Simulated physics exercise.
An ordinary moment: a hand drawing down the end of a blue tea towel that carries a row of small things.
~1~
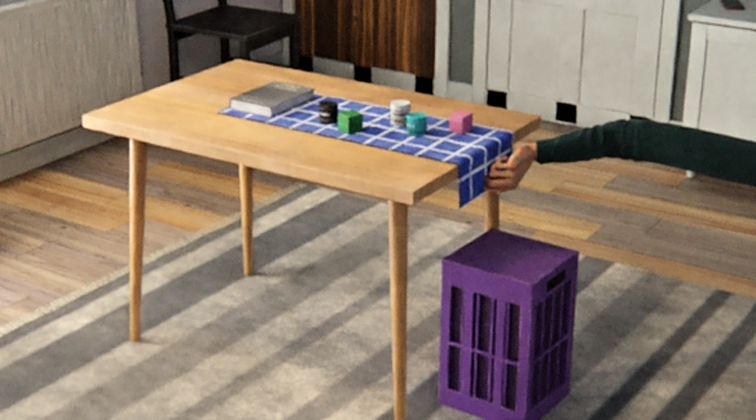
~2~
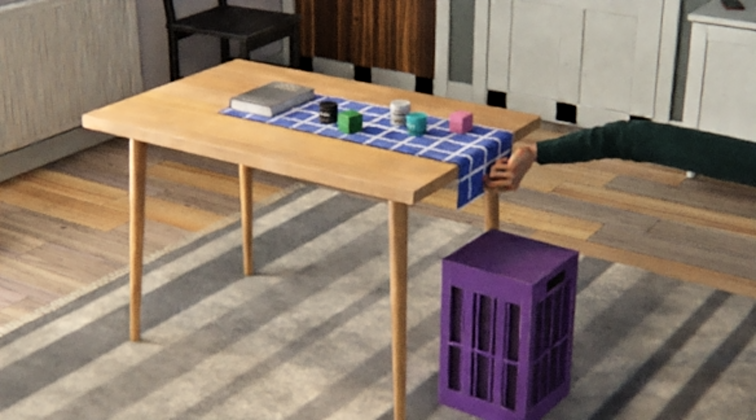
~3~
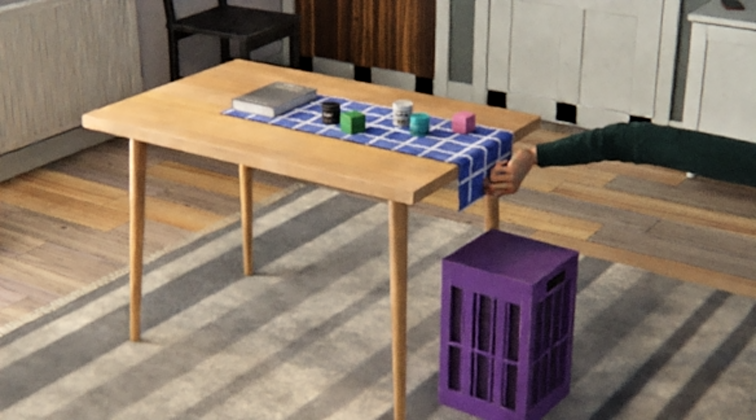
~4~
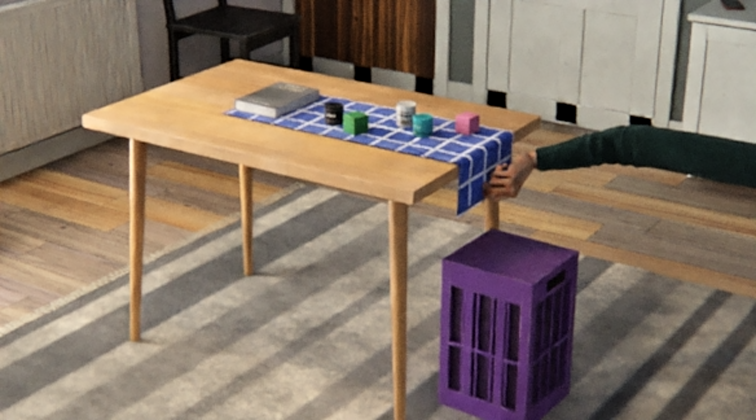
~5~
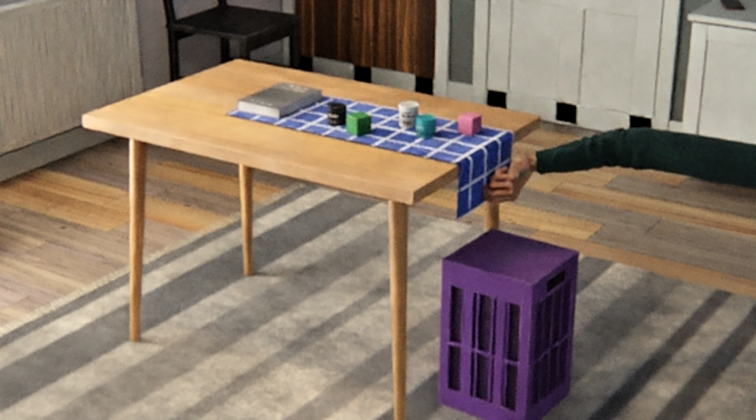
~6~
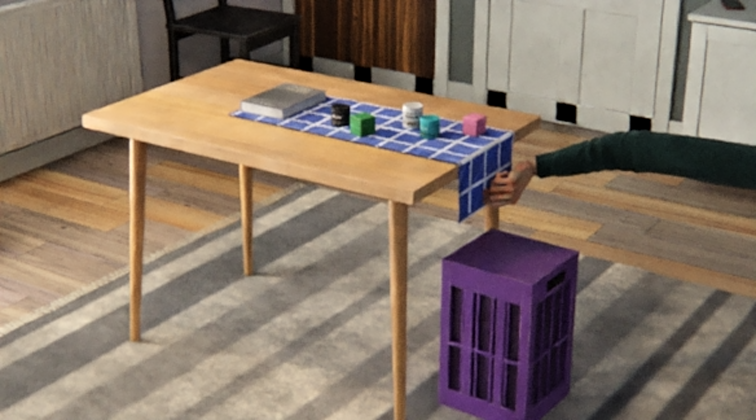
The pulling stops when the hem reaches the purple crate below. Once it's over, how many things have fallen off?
Lost: One.
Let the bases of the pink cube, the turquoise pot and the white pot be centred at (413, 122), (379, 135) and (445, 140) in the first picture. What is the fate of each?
Pink cube safe, turquoise pot safe, white pot lost.
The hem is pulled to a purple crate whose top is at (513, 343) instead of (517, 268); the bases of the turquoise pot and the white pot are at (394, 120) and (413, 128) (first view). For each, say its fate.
Turquoise pot: Lost; white pot: Lost.
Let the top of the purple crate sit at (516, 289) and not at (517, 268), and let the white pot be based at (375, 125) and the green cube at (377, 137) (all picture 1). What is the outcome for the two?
The white pot stays on, the green cube keeps its place on top.
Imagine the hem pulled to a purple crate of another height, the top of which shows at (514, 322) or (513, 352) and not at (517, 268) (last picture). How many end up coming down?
Counts: 3 / 4.
Early on, hem near (485, 228); all still up.
Midway, hem on the crate; pink cube gone.
Finally, hem on the crate; pink cube gone. Over the edge go one.
